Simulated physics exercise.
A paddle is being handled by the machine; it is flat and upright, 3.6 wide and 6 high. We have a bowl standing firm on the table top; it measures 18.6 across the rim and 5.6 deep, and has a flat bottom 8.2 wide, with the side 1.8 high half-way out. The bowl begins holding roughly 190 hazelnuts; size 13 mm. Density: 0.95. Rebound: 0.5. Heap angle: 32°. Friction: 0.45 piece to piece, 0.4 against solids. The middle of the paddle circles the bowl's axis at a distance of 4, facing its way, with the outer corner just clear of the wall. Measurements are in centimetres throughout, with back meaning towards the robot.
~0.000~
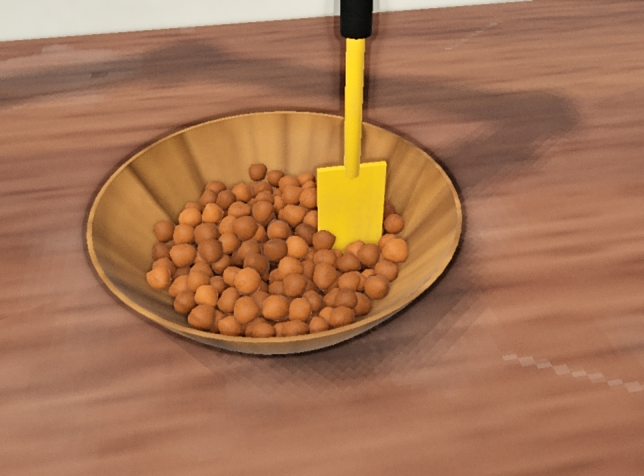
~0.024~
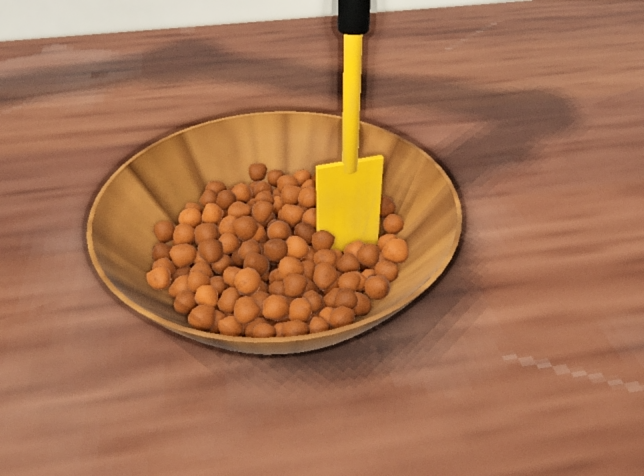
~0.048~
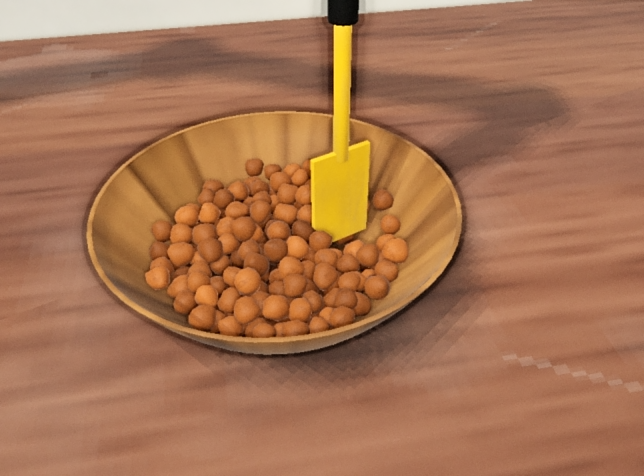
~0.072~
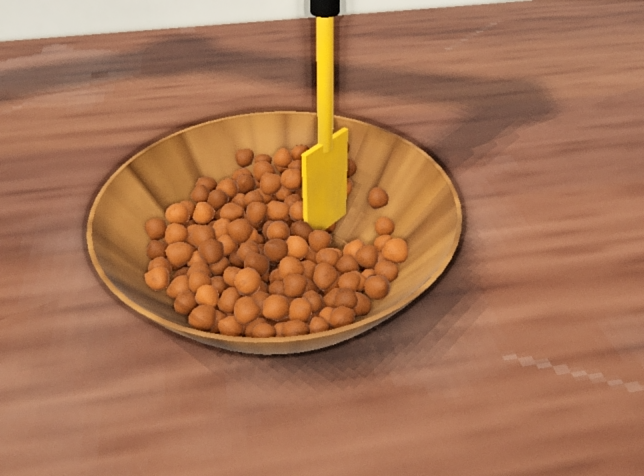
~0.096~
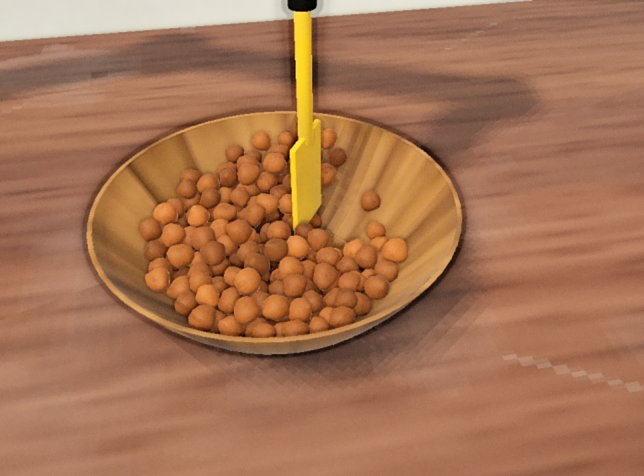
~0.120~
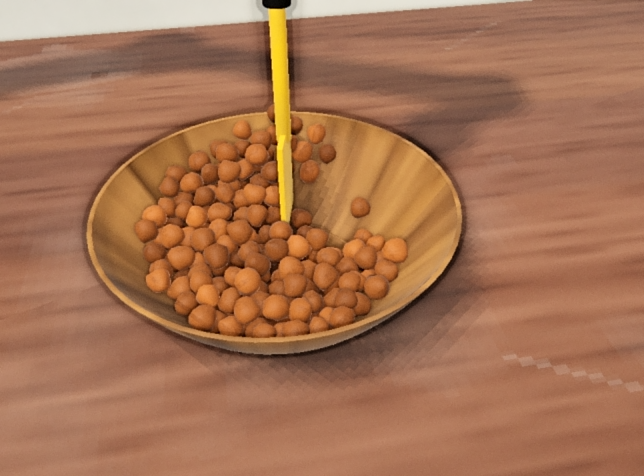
Yellow paddle with a black handle turning edge-on and sweeping left through a bowl of hazelnuts, pushing them towards the back left.
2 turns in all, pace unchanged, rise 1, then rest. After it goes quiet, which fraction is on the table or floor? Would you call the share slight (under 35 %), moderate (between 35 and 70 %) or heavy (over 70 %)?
I would call it slight.
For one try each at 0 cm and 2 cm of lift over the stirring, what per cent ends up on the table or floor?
That gives about 20 per cent and 15 per cent, in order.
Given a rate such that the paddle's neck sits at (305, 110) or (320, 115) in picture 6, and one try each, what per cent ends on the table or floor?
Some 10 and 5 per cent respectively.
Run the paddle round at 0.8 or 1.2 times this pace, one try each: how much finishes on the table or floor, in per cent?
Estimates in order: Some 10 % and some 30 %.
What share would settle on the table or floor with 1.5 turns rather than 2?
It would be around 20 percent.
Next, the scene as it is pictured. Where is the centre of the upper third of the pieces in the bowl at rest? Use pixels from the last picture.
Looks like roughly (345, 215) to me.
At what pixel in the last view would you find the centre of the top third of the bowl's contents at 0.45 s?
That third sits centred at about (391, 240).
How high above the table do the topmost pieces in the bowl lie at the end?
The peak stands near 5.0 centimetres up.
After 0.45 s, 327° round, highest piece 9 above the table; 169 in the bowl, 15 on the table or floor, 10 in flight or on the tool.
After 0.79 s, 219° round, highest piece 7 above the table; 155 in the bowl, 37 on the table or floor, 2 in flight or on the tool.
After 1.15 s, 0° round, highest piece 5 above the table; 150 in the bowl, 44 on the table or floor.
After 1.85 s, 0° round, highest piece 5 above the table; 150 in the bowl, 44 on the table or floor.
In the end, 150 in the bowl, 44 on the table or floor. That is 23 % on the table or floor.
